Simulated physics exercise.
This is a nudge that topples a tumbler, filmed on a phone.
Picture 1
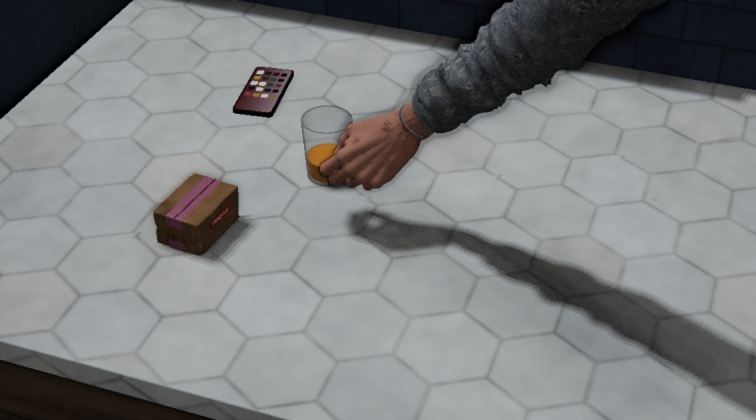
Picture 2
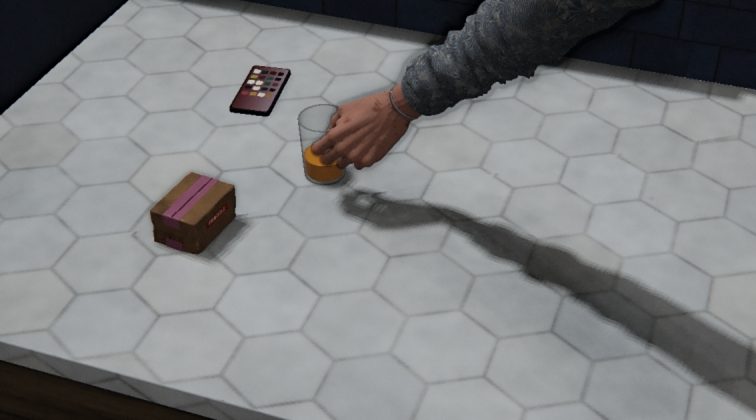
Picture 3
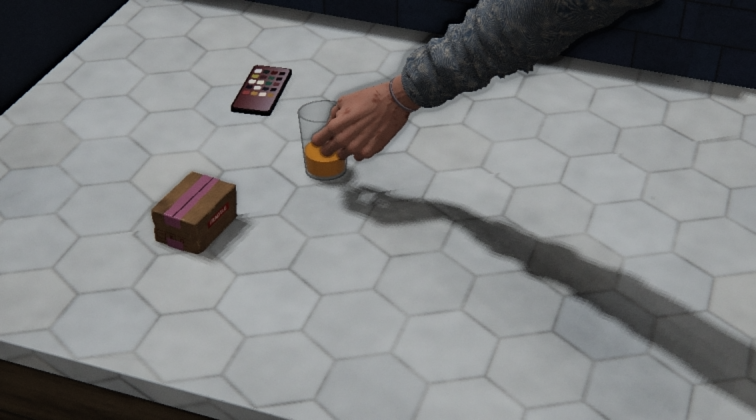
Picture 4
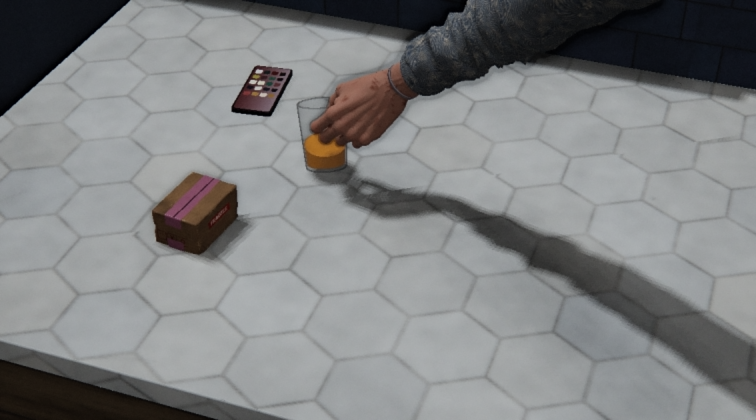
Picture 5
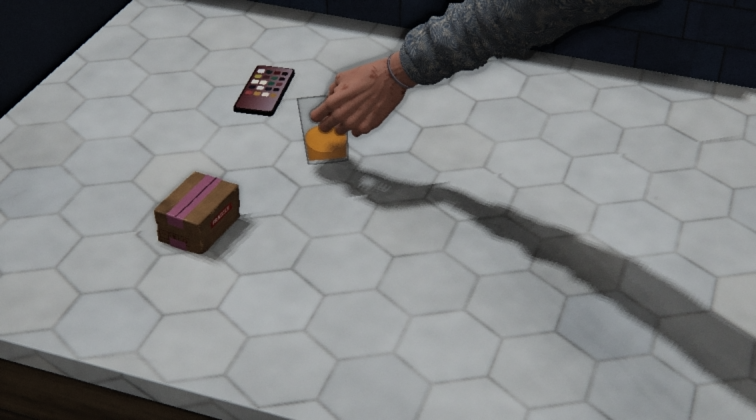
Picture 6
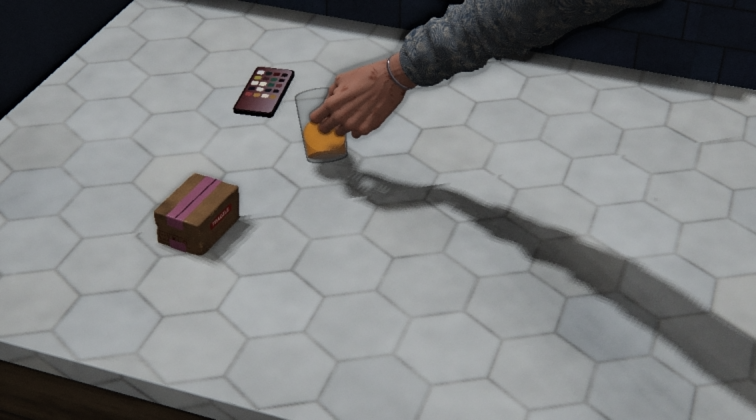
A hand in a grey knitted sleeve, reaching in from the upper right, grips a clear tumbler of orange liquid and tilts it gradually off upright while shifting it slightly up the surface. The counter of pale hexagonal tiles is seen from above at an angle, the view nearly steady. A dark phone lies behind the glass, and a brown box with a pink stripe sits at left.
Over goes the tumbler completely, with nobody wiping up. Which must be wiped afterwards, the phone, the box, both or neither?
For the phone the answer is that it meets the spill; for the box, that it avoids the spill.
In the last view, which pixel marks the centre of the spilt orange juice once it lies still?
Its centre ends up near (327, 55) in the last picture.
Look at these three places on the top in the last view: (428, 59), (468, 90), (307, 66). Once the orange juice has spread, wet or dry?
Spot by spot: Missed, then missed, then touched.
Shortly, the puddle covers about as much as a saucer; the phone is soaking at its edge; the box is still dry.
Then, the puddle covers about as much as a plate; the phone is soaking at its edge; the box is still dry.
At the finish, the puddle covers about as much as a plate; the phone is soaking at its edge; the box is still dry.
